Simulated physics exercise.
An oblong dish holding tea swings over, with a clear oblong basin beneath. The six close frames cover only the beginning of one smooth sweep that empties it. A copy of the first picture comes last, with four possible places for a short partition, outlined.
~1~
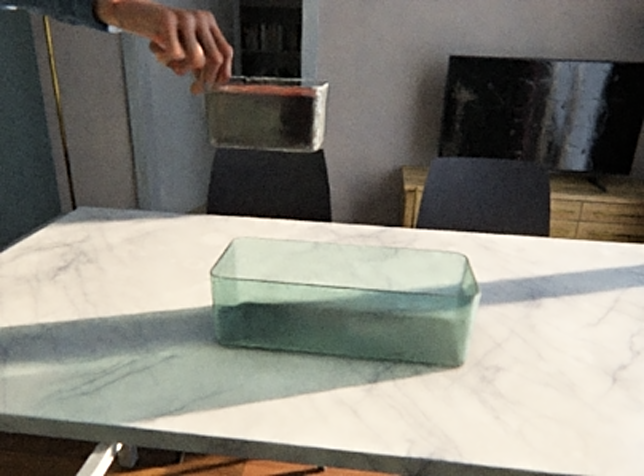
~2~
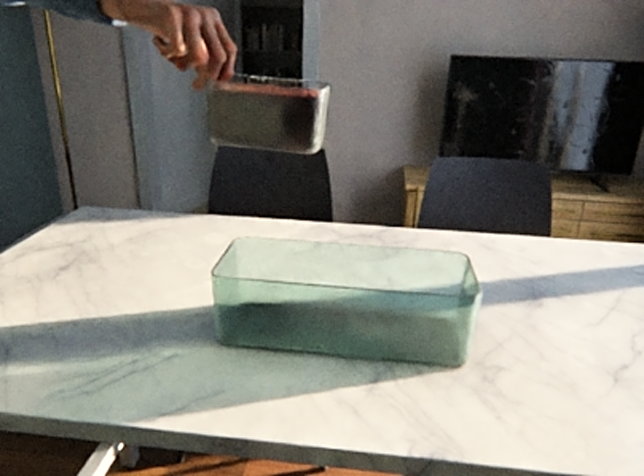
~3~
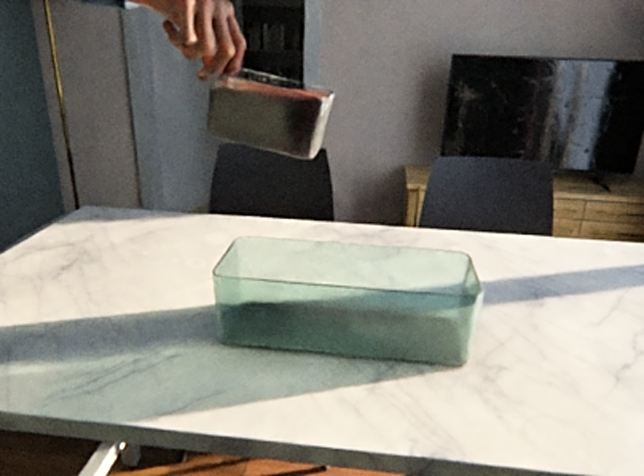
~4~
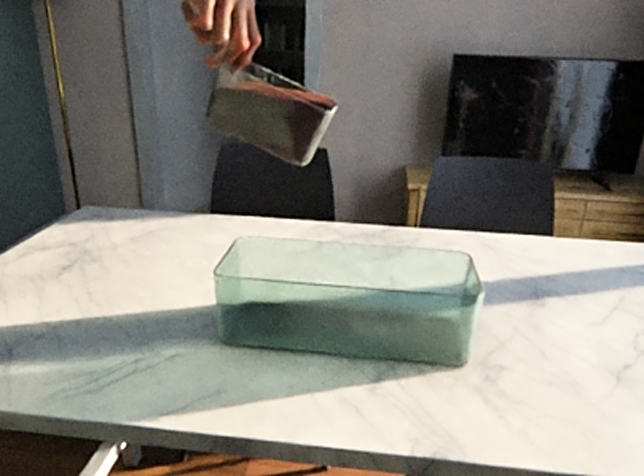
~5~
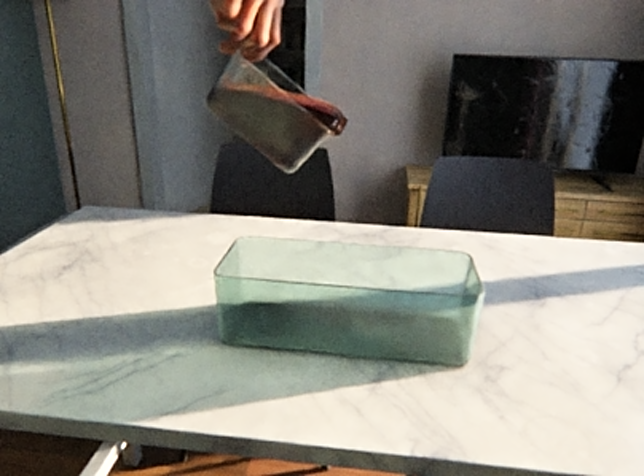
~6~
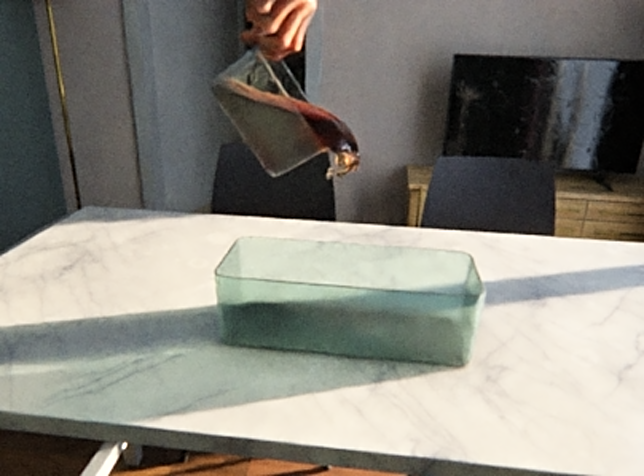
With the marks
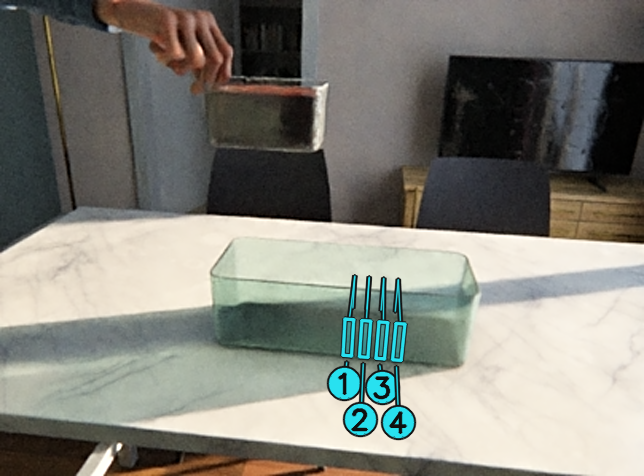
Hand tilting a clear oblong dish of dark reddish liquid steadily rightward above a greenish clear basin, liquid starting over its lip.
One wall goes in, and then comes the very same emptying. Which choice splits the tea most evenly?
The best position is 2.
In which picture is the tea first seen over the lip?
In picture 4.
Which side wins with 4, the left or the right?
More ends on the left.
In cyan, 1 at (346, 362); 2 at (363, 363); 3 at (379, 365); 4 at (396, 366).
With 1, about 34 % ends left of the wall and 58 % right of it; 8 % is lost outside.
With 2, about 50 % ends left of the wall and 42 % right of it; 8 % is lost outside.
With 3, about 74 % ends left of the wall and 17 % right of it; 9 % is lost outside.
With 4, about 88 % ends left of the wall and 4 % right of it; 8 % is lost outside.
